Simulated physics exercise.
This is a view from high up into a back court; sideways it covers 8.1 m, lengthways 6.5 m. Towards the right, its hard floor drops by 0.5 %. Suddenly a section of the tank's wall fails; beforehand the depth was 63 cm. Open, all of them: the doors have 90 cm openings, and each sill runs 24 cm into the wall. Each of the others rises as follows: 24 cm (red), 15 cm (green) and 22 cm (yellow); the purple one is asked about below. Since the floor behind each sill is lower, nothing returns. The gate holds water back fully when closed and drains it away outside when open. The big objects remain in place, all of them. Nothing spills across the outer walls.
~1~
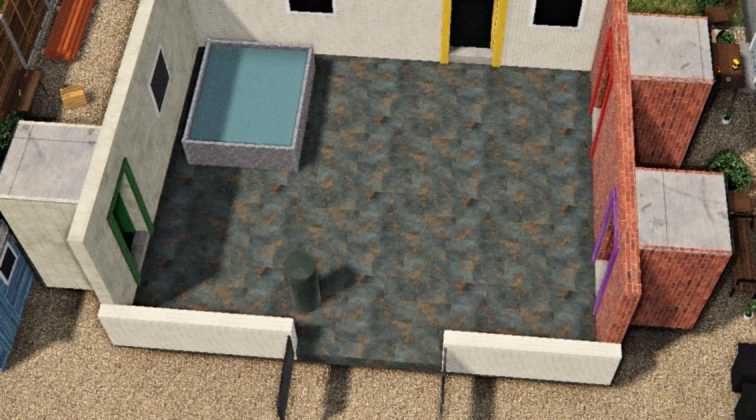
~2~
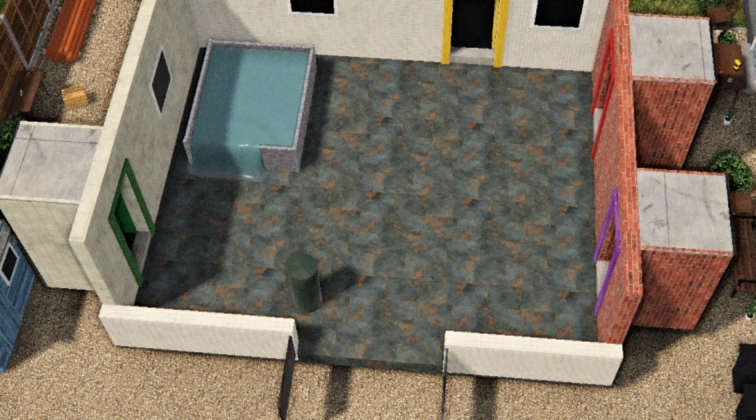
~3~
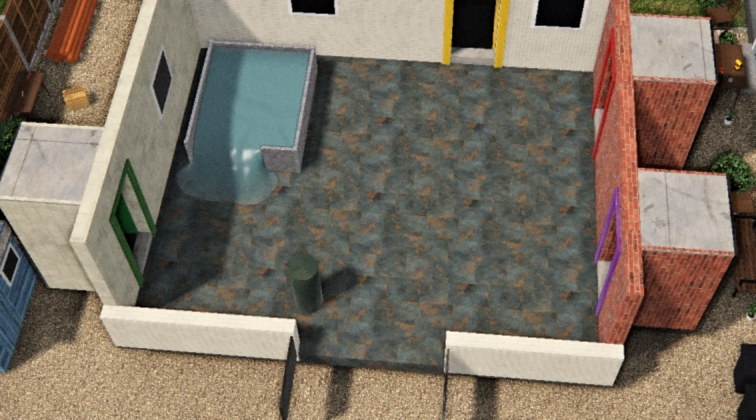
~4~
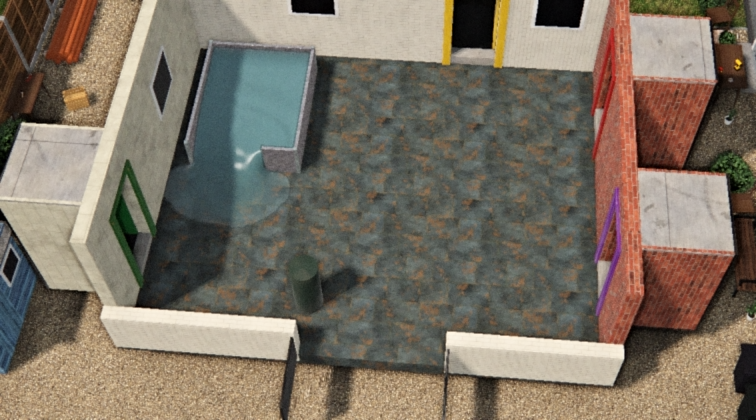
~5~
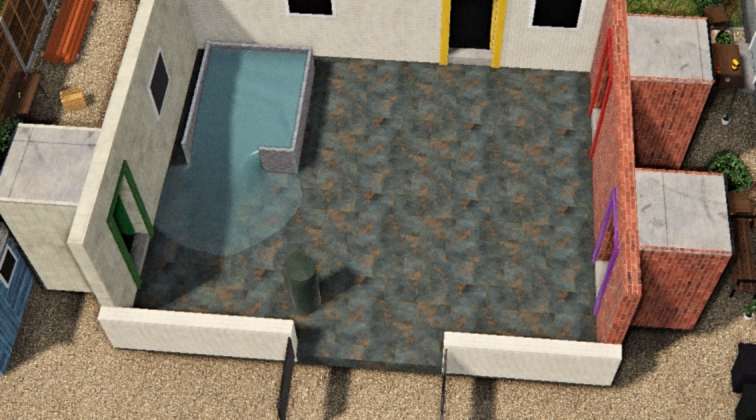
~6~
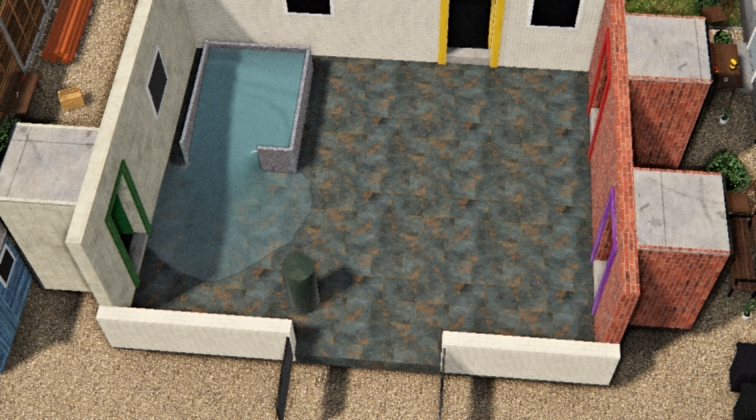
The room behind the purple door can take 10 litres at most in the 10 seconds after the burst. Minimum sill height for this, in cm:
8 cm, roughly.
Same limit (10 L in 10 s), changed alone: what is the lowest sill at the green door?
At the green door it takes roughly 19 centimetres.
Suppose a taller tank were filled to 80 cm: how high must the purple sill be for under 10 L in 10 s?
Around 11.5 cm high.
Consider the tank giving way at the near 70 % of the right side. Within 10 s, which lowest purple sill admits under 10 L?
In that case you'd want it roughly 14.5 cm high.
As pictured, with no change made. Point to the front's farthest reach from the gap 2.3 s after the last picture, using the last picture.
The farthest wet point sits near (437, 343).
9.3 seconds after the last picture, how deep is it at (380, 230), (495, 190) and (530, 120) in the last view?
About 3, 2 and 6 cm respectively.
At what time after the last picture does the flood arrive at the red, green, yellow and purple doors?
Red = 6.5 s, green = 0.1 s, yellow = 7.0 s, purple = 4.0 s.
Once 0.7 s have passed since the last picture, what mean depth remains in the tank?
Around 43 cm on average.
Then, 0.7 s after the last picture water covers 20 % of the floor, deepest (37 cm) near (136, 329); it has not reached the purple door.
Then, 2.3 s after the last picture water covers 30 % of the floor, deepest (38 cm) near (286, 303); it has not reached the purple door.
Then, 9.3 s after the last picture water covers 95 % of the floor, deepest (13 cm) near (581, 91); 8 cm at the purple door, 1 litre in over its 11 cm sill.
At the purple door as built, the water peaked near 12 cm, 5.1 s after the last picture.
Run again over the same 10 s with other heights there, 22 litres in over 6.5 cm, 2 litres over 10.5 cm. The limit of 10 litres is kept from about 8 cm up.
